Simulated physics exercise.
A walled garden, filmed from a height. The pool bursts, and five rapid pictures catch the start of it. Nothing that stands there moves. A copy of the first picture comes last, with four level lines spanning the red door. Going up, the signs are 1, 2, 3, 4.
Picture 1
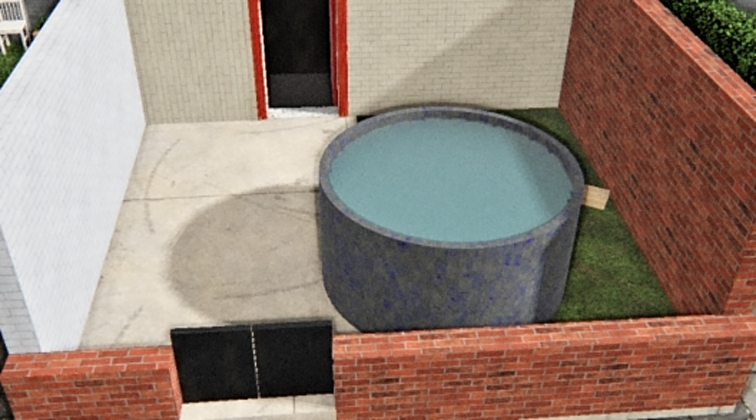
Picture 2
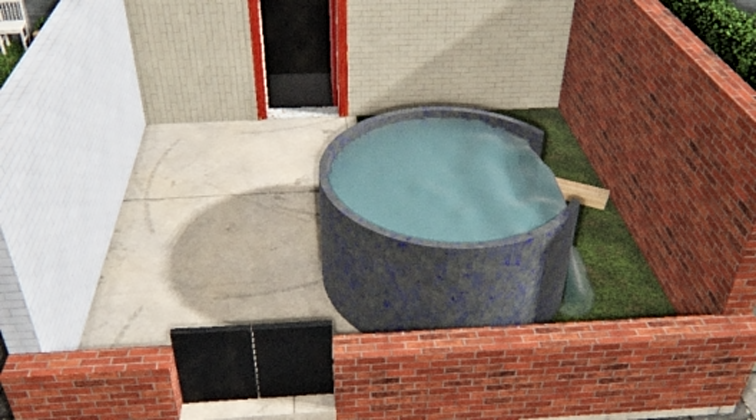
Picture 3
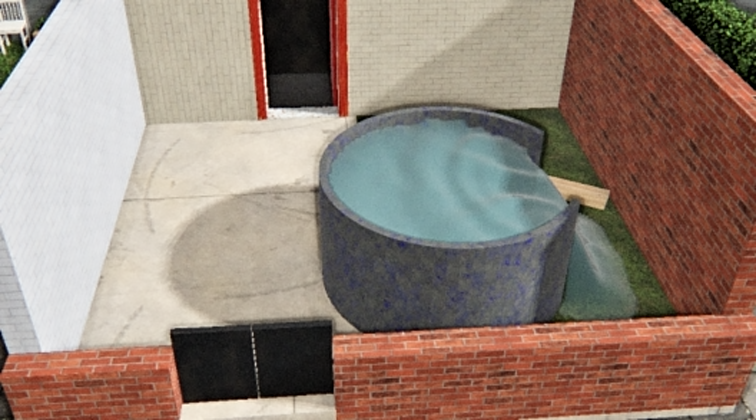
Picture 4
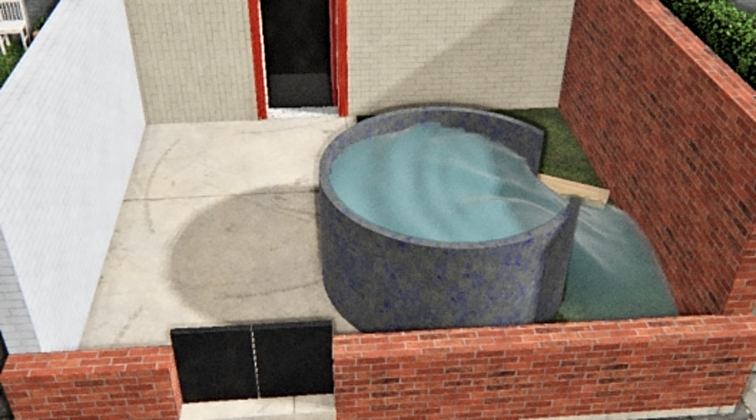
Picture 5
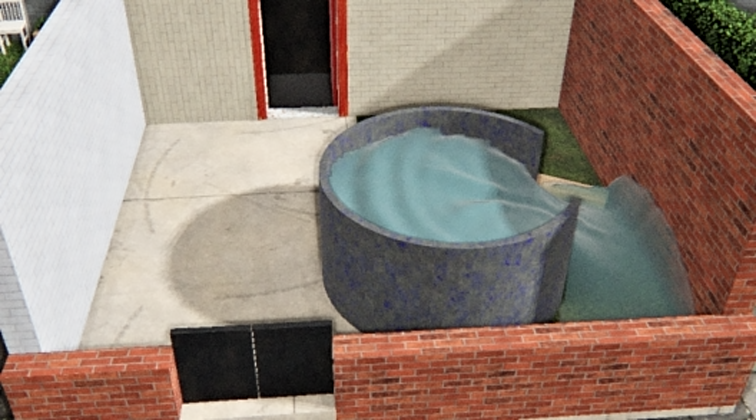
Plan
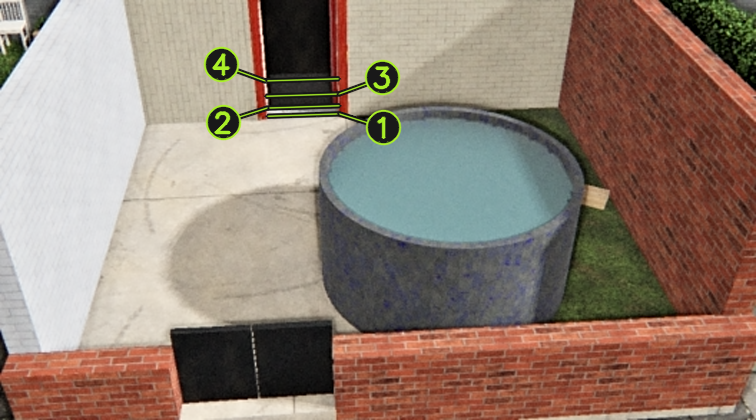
The clip shows a round, water-filled pool in a walled garden, seen from above, as an opening appears on its right side and water pours out, spreading across the grass and surging against the brick wall.
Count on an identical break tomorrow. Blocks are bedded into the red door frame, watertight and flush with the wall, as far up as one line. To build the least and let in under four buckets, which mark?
2 is the one.
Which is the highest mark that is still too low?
Mark 1.
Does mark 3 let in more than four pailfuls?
No.
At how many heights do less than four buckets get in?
Three of them.
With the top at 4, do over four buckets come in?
No.
In lime, 1 at (303, 115); 2 at (303, 106); 3 at (302, 95); 4 at (302, 79); from the bottom up 1, 2, 3, 4.
If 1 is chosen, about 12 bucketfuls get in.
If 2 is chosen, a splash gets over, under a bucket.
If 3 is chosen, nothing gets over.
If 4 is chosen, nothing gets over.
